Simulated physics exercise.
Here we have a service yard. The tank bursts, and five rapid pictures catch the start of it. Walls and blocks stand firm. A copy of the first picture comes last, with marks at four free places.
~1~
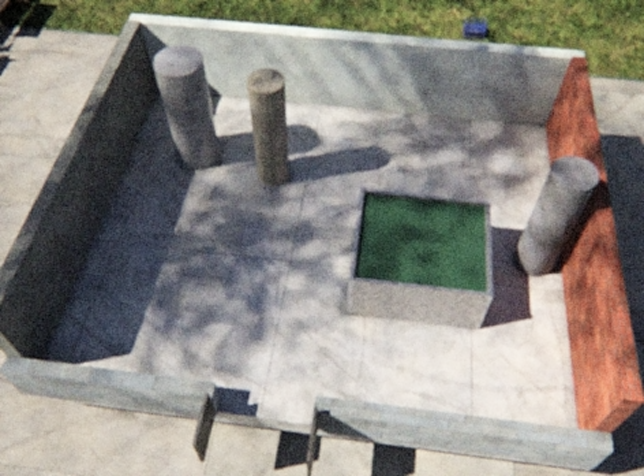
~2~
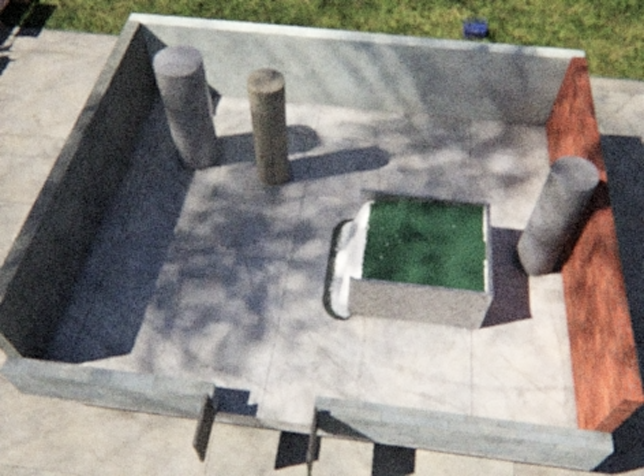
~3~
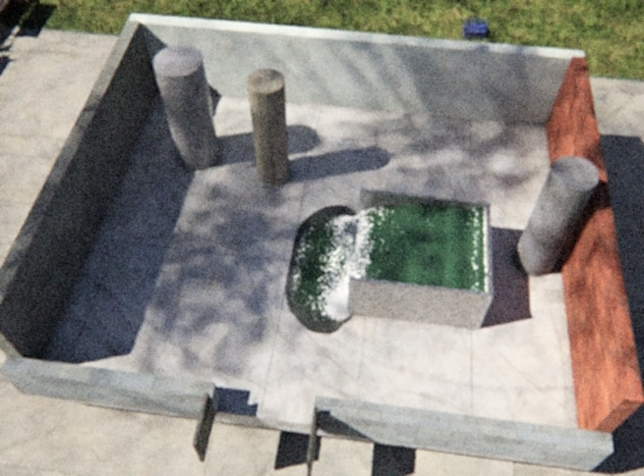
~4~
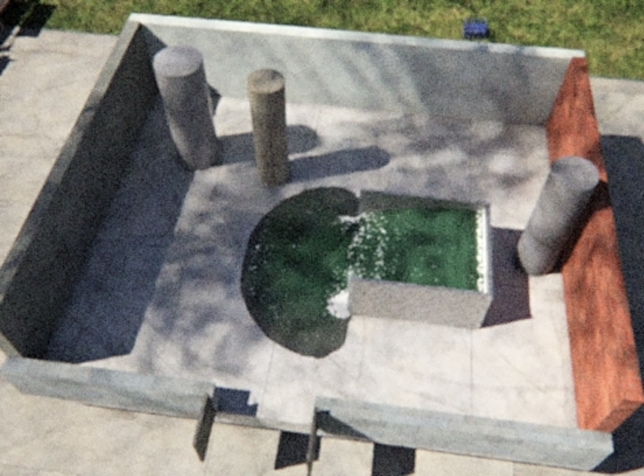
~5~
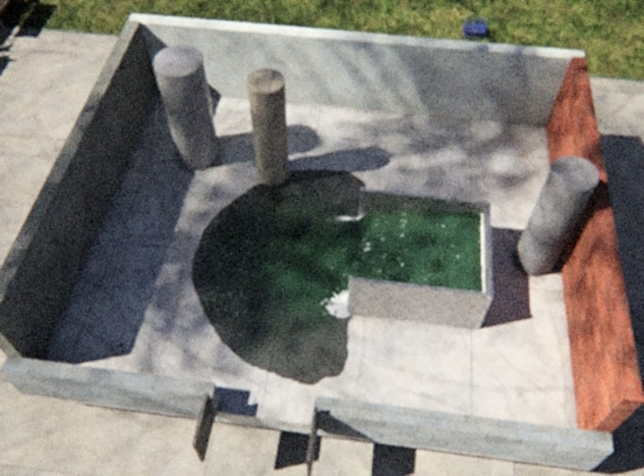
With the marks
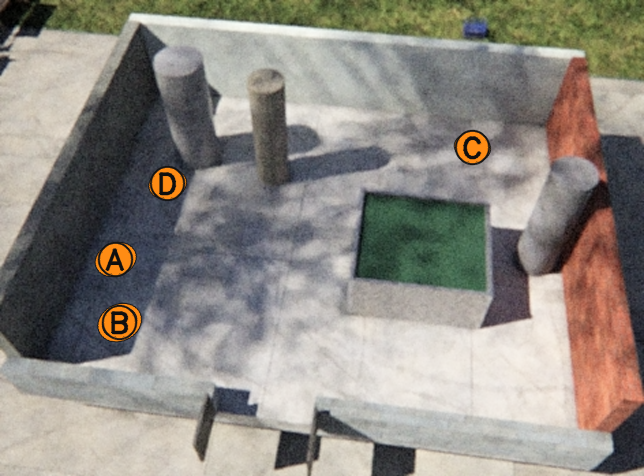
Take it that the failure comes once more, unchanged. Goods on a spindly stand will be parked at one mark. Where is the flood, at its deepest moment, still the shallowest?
The best ring is C.
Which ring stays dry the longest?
The answer is C.
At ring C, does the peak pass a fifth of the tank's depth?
No, it does not.
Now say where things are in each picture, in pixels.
Tank full, its middle at (422, 242); open gate at (266, 393), in the first picture.
In the second picture, 2 % of the ground under water, visible out to (351, 222).
In the third picture, 5 % of the ground under water, visible out to (325, 212).
In the fourth picture, 11 % of the ground under water, visible out to (264, 221).
In the fifth picture, 19 % of the ground under water, visible out to (210, 230).
In orange, A at (115, 259); B at (119, 322); C at (472, 147); D at (167, 183).
If A is chosen, the water peaks at about 37 % of the depth that stood in the tank.
If B is chosen, the water peaks at about 40 % of the depth that stood in the tank.
If C is chosen, the water peaks at about 15 % of the depth that stood in the tank.
If D is chosen, the water peaks at about 31 % of the depth that stood in the tank.
